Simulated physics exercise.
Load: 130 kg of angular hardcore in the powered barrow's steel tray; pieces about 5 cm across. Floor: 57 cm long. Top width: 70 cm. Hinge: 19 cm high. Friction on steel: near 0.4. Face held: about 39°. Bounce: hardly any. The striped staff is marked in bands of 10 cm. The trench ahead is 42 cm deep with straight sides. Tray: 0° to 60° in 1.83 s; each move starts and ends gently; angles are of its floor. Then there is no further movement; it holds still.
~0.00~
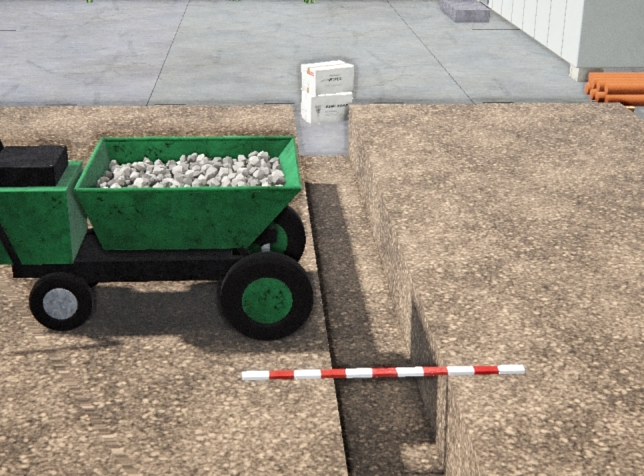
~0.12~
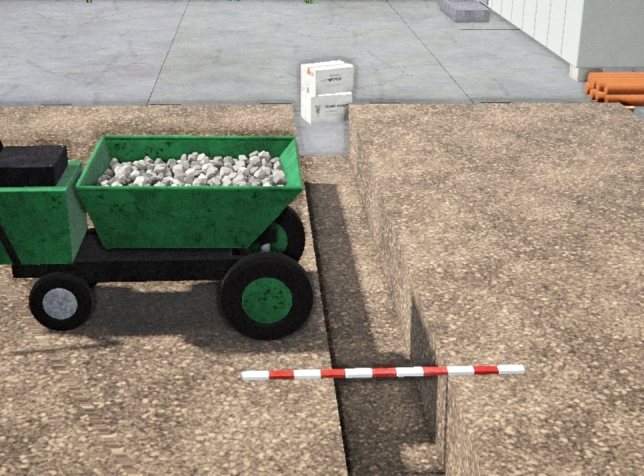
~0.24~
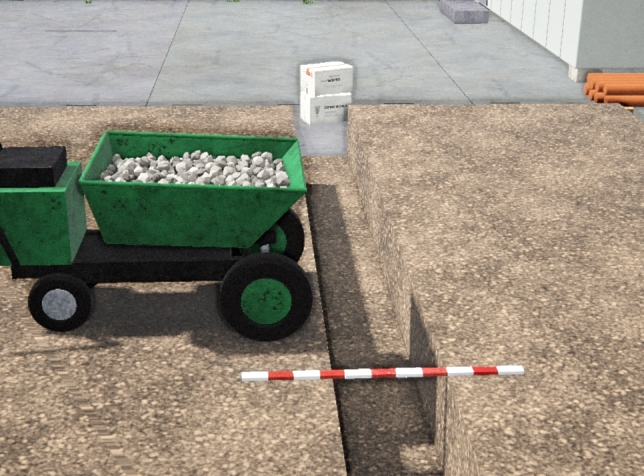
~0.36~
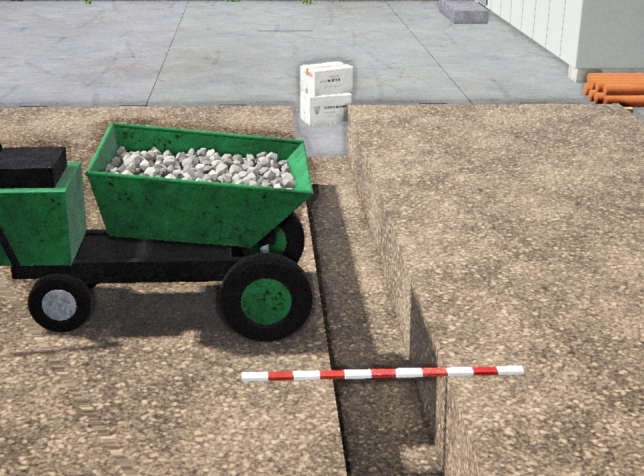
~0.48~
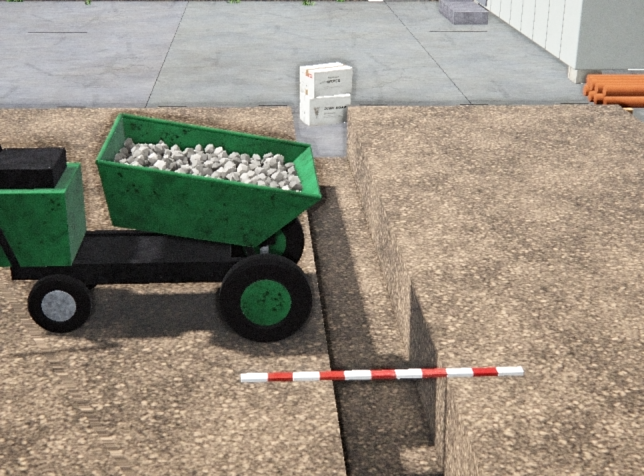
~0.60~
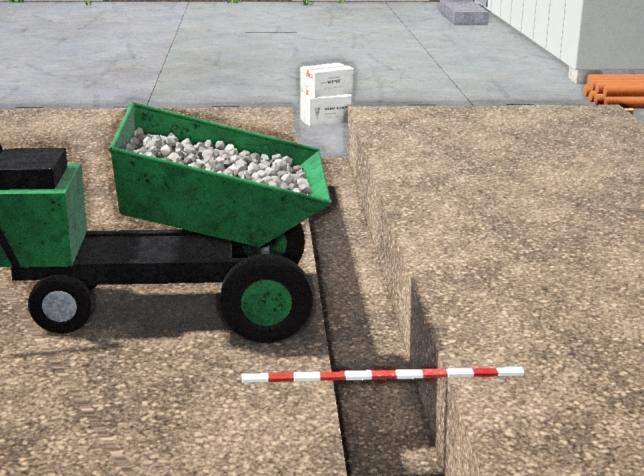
Green dumper tray loaded with pale stones tilting gradually, its left end rising beside a narrow straight-sided trench in brown ground.
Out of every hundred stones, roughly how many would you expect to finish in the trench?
Close to 32 in every hundred.
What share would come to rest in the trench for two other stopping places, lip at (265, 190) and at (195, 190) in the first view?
I'd say some 40 per cent and some 20 per cent.
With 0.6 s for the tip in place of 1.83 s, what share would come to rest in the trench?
It would come to roughly 25 per cent.
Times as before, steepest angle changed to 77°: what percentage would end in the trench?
It would be near 75 per cent.
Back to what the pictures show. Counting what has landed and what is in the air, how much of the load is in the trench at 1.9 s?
Close to 5 per cent at that time.
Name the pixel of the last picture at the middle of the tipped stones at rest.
Around (398, 381).
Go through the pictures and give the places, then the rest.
In the first frame, lip at (301, 188), floor tilted 0°, highest stones at (212, 164).
In the second frame, the tray is at 1°, its lip at (302, 189); the top of the load is at (206, 165); the stones move at 0.1 m/s on average.
In the third frame, the tray is at 3°, its lip at (306, 191); the top of the load is at (179, 164); the stones move at 0.2 m/s on average.
In the fourth frame, lip at (312, 193), floor tilted 6°, highest stones at (156, 159); the stones move at 0.3 m/s on average.
In the fifth frame, lip at (321, 198), floor tilted 10°, highest stones at (146, 152); the stones move at 0.3 m/s on average.
In the sixth frame, the tray is at 15°, its lip at (331, 203); the top of the load is at (151, 141); the stones move at 0.4 m/s on average.
After 1.4 s the floor is at 51°; 100 % in the tray; the foremost stones are at (355, 223).
After 1.9 s the floor is at 60°; 97 % in the tray, 3 % in the trench; the foremost stones are at (411, 340).
After 2.3 s the floor is at 60°; 85 % in the tray, 12 % in the trench, 3 % past the trench; the foremost stones are at (460, 308).
After 4.2 s the floor is at 60°; 63 % in the tray, 32 % in the trench, 5 % past the trench; the foremost stones are at (486, 309).
